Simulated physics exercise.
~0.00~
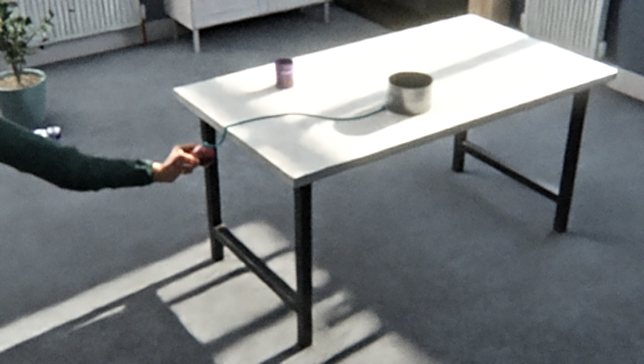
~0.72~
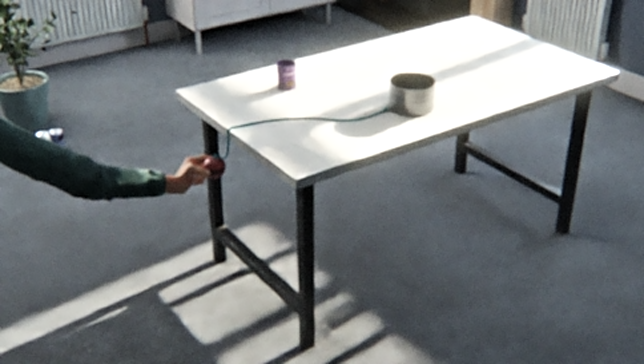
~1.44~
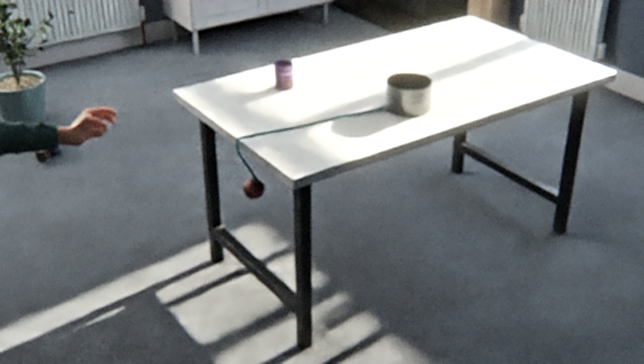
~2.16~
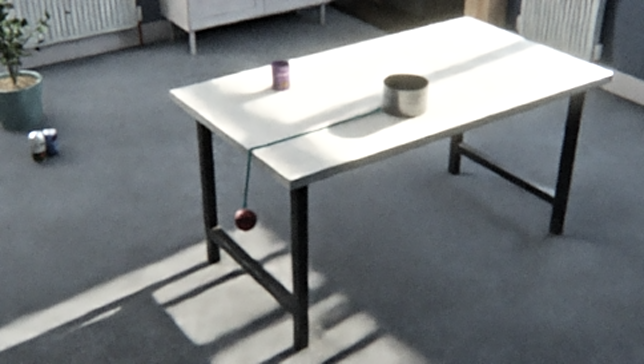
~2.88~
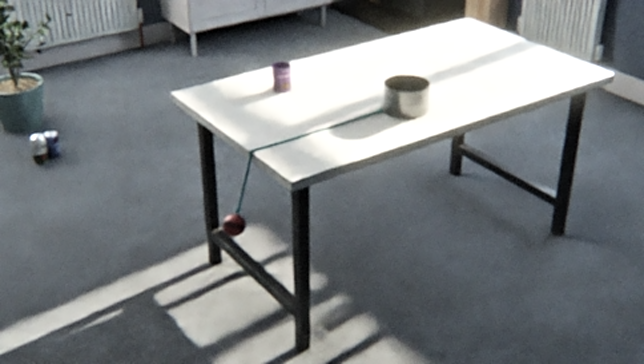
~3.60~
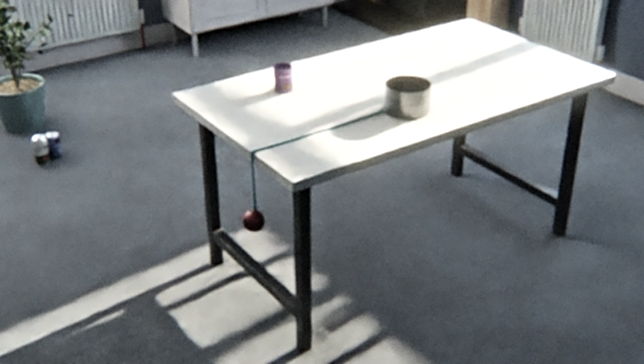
In a sunlit room with a grey carpet, seen from slightly above, a white table with dark legs stands before radiators and a white cabinet. A metal pot sits on the table with a purple cup to its left, and a potted plant stands at the far left. A hand in a dark green sleeve holds a red ball by the table's near left edge, its cord running to the pot. The hand lets go and draws back left, and the ball drops below the tabletop. It swings left, then right, and ends dangling above the floor, pot and cup still in place.
